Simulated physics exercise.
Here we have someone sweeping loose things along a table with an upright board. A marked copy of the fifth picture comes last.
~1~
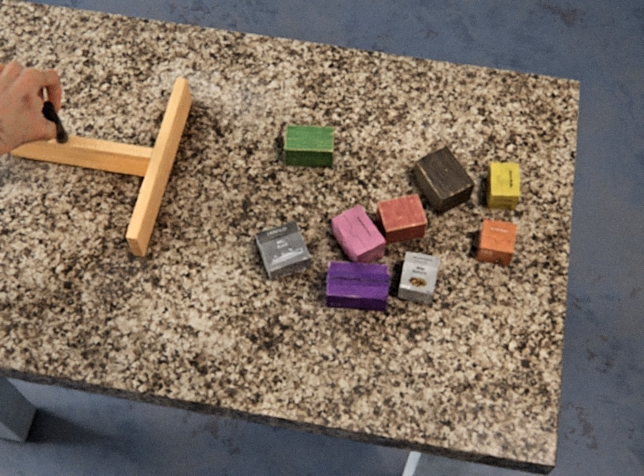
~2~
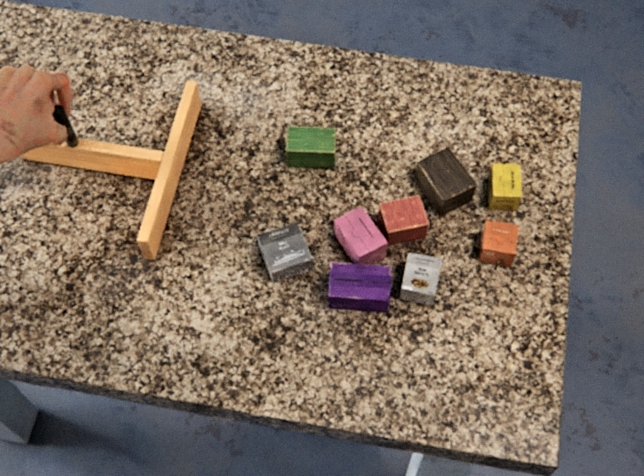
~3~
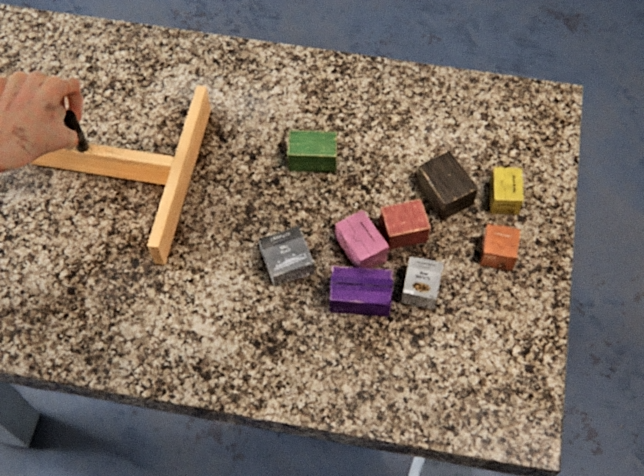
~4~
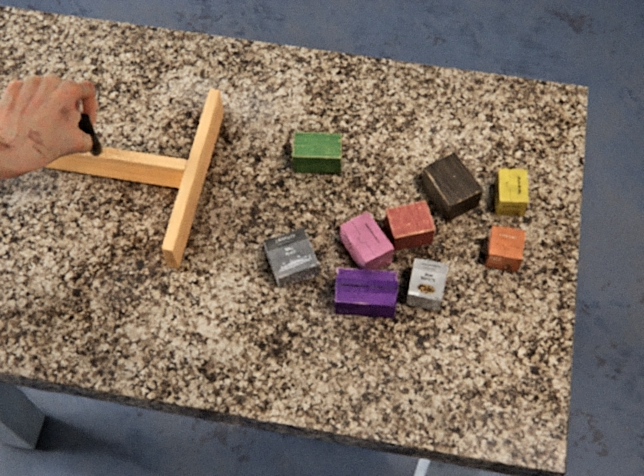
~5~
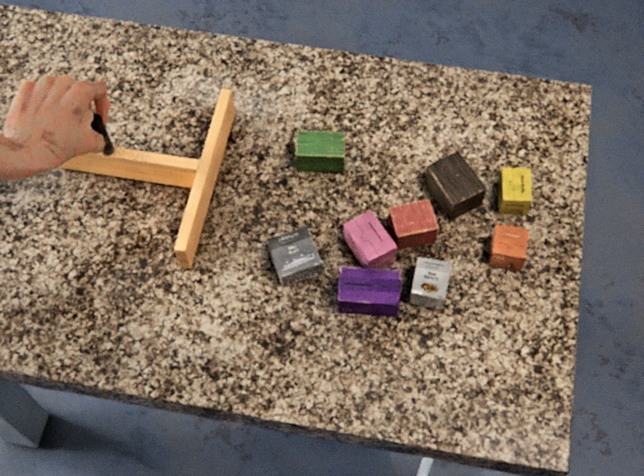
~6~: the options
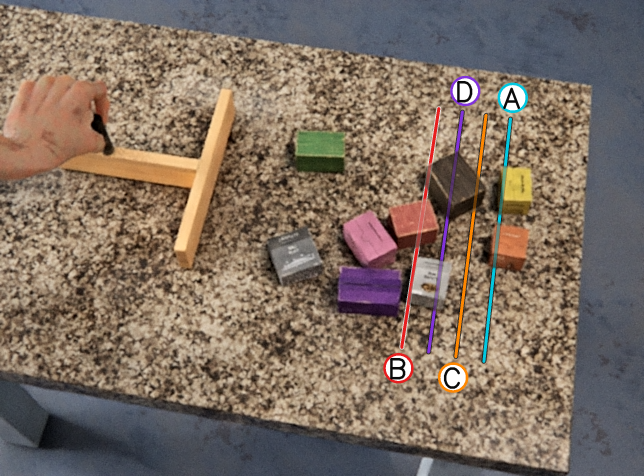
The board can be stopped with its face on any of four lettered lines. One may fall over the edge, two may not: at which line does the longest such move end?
As far as mark A.
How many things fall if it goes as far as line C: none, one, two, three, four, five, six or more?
The count is none.
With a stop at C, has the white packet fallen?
By then, no.
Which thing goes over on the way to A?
It is the yellow packet.
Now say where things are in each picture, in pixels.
Green block (310, 146); red block (401, 220); white packet (419, 278), in the first frame.
Board (168, 157); black block (445, 181), in the second frame.
Board (178, 162); grey box (287, 256), in the third frame.
Board (192, 166); orange box (505, 249), in the fourth frame.
Board (204, 166); green block (321, 152); red block (413, 225); white packet (430, 283), in the fifth frame.
On the copy, A at (498, 231); B at (422, 220); C at (472, 227); D at (447, 223).
On A. First, board (308, 181); green block (347, 158); grey box (321, 267).
Then, board (415, 198); yellow packet (529, 195); black block (496, 201).
Finally, board (499, 211); yellow packet over the edge; black block (575, 216); one fallen.
By contrast, B is within the limit but short; C is within the limit but short; D is within the limit but short.
